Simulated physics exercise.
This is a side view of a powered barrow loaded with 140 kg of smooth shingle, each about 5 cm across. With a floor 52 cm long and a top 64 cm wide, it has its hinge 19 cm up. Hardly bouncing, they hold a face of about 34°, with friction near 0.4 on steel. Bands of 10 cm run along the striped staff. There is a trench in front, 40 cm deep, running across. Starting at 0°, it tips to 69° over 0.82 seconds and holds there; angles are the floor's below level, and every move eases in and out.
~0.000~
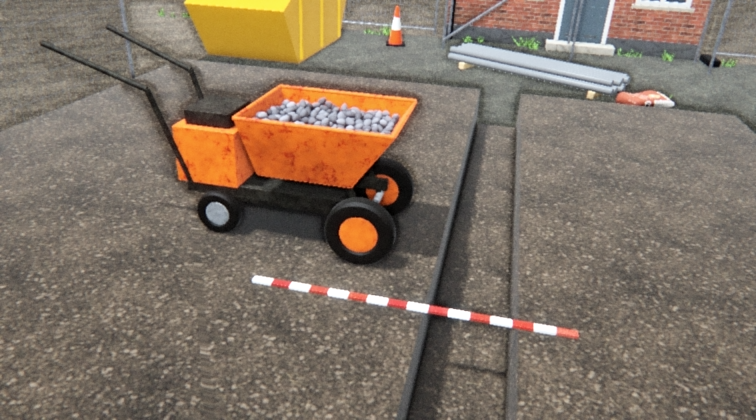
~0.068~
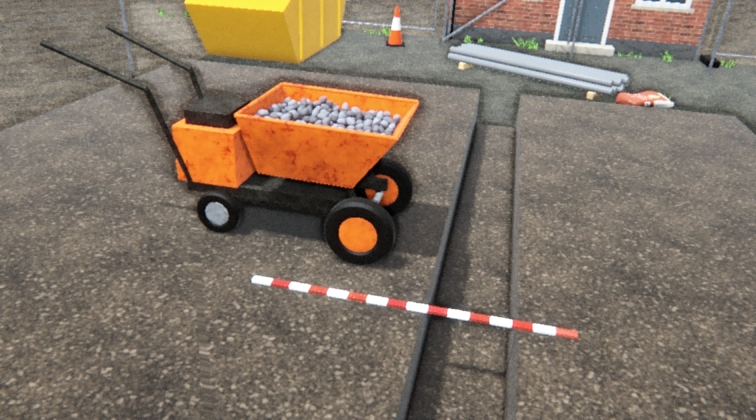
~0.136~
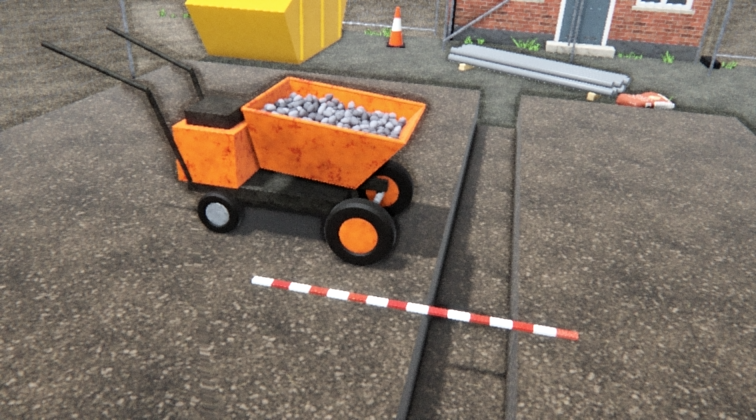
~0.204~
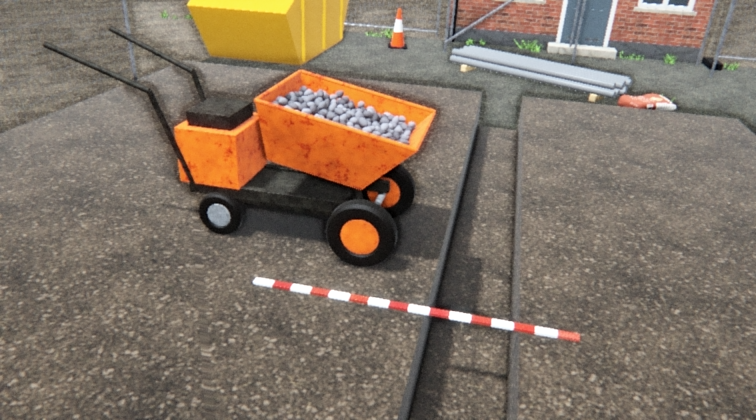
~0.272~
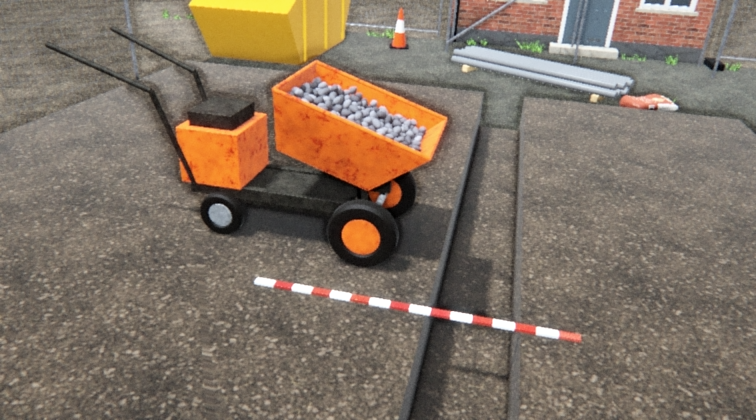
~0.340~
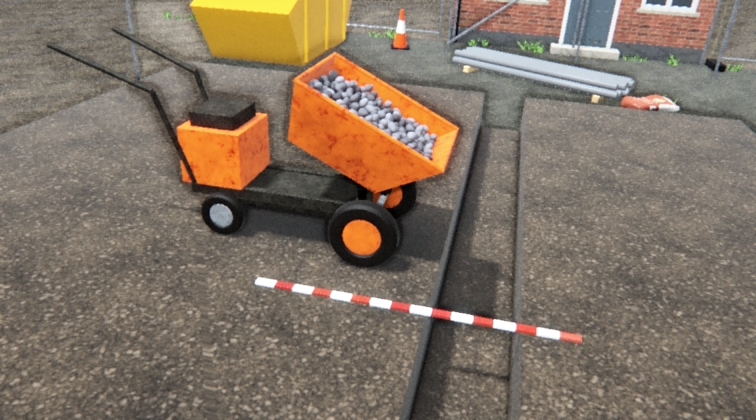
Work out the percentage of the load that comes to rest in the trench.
It works out at about 62 per cent of the load.
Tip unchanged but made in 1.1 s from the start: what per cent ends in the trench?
That would give about 70 percent.
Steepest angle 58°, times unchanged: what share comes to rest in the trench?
In that case some 50 per cent.
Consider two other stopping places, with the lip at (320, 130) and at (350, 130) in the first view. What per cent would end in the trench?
It'd be around 90 per cent and after that around 100 per cent.
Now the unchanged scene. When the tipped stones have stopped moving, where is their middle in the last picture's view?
Middle at around (504, 303), I'd say.
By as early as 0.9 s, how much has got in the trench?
Some 25 per cent.
After 0.6 s the floor is at 59°; 100 % in the tray; the foremost stones are at (468, 194).
After 0.9 s the floor is at 69°; 68 % in the tray, 23 % in the trench, 8 % past the trench; the foremost stones are at (546, 264).
After 1.3 s the floor is at 69°; 27 % in the tray, 35 % in the trench, 38 % past the trench; the foremost stones are at (681, 272).
After 3.2 s the floor is at 69°; 0 % in the tray, 62 % in the trench, 38 % past the trench; the foremost stones are past the picture's edge.
